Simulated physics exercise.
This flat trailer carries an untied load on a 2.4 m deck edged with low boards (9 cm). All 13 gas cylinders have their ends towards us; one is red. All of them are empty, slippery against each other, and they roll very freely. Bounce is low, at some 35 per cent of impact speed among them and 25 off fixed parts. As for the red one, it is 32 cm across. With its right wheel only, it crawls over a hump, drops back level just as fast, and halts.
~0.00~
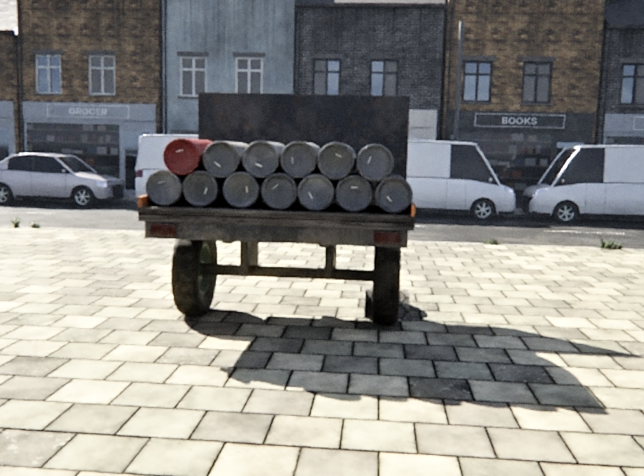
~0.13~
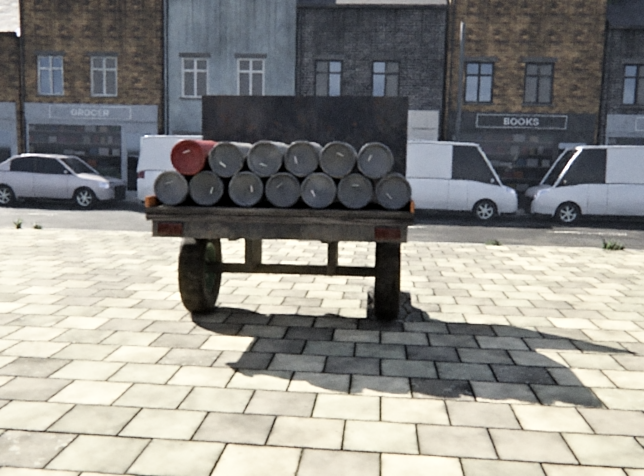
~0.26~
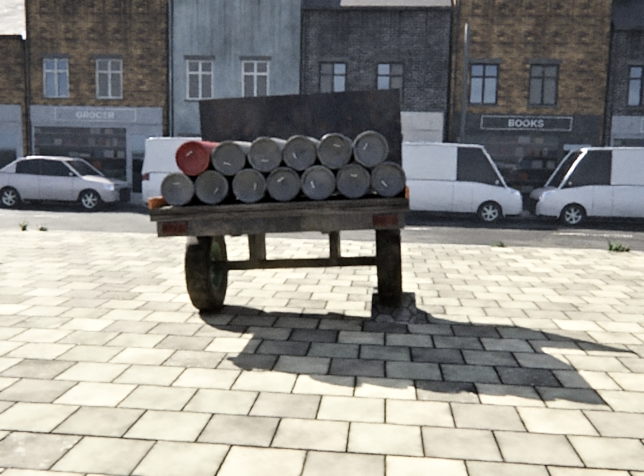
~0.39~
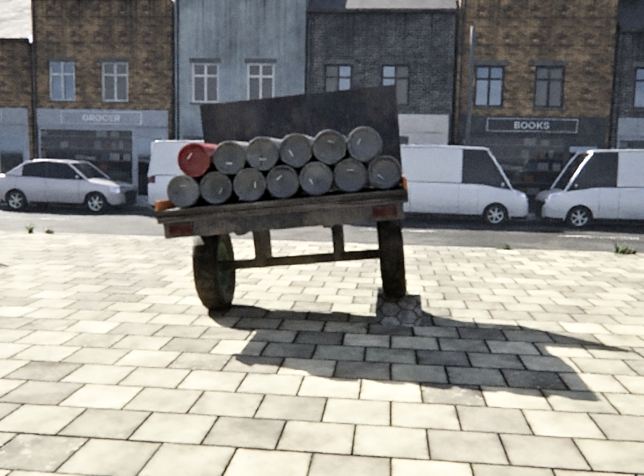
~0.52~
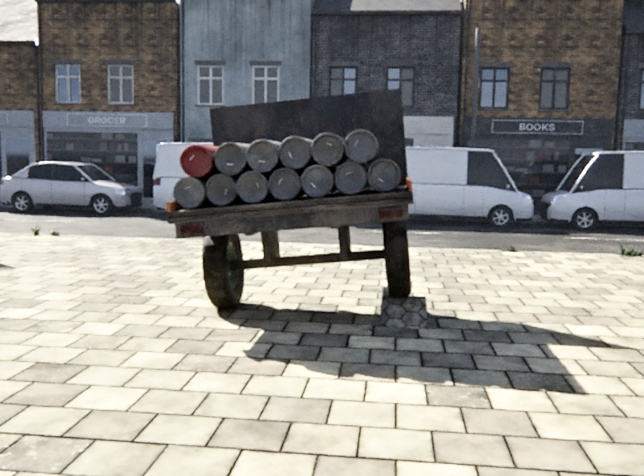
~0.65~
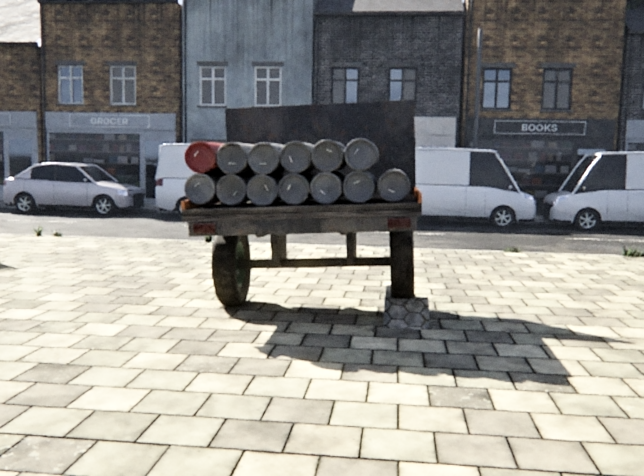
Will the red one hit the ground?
It leaves the trailer.
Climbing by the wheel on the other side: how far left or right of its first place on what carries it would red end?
Some 0 cm leftwards.
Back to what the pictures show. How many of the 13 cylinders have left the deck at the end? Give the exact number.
Total: 1.
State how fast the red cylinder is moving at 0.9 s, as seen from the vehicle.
Near 0.4 m/s.
Then, 0.9 s in, red is up on others, 5 cm from the left edge, rolling left; 0 gone from the deck.
Then, 1.0 s in, red is up on others, 5 cm from the left edge, rolling left; 0 gone from the deck.
Then, 1.1 s in, red is up on others, 5 cm from the left edge, rolling left; 0 gone from the deck.
Then, 1.3 s in, red is dropping off the left side; 1 gone from the deck.
In the end (5.2 s), red is on the ground to the left; 1 gone from the deck.
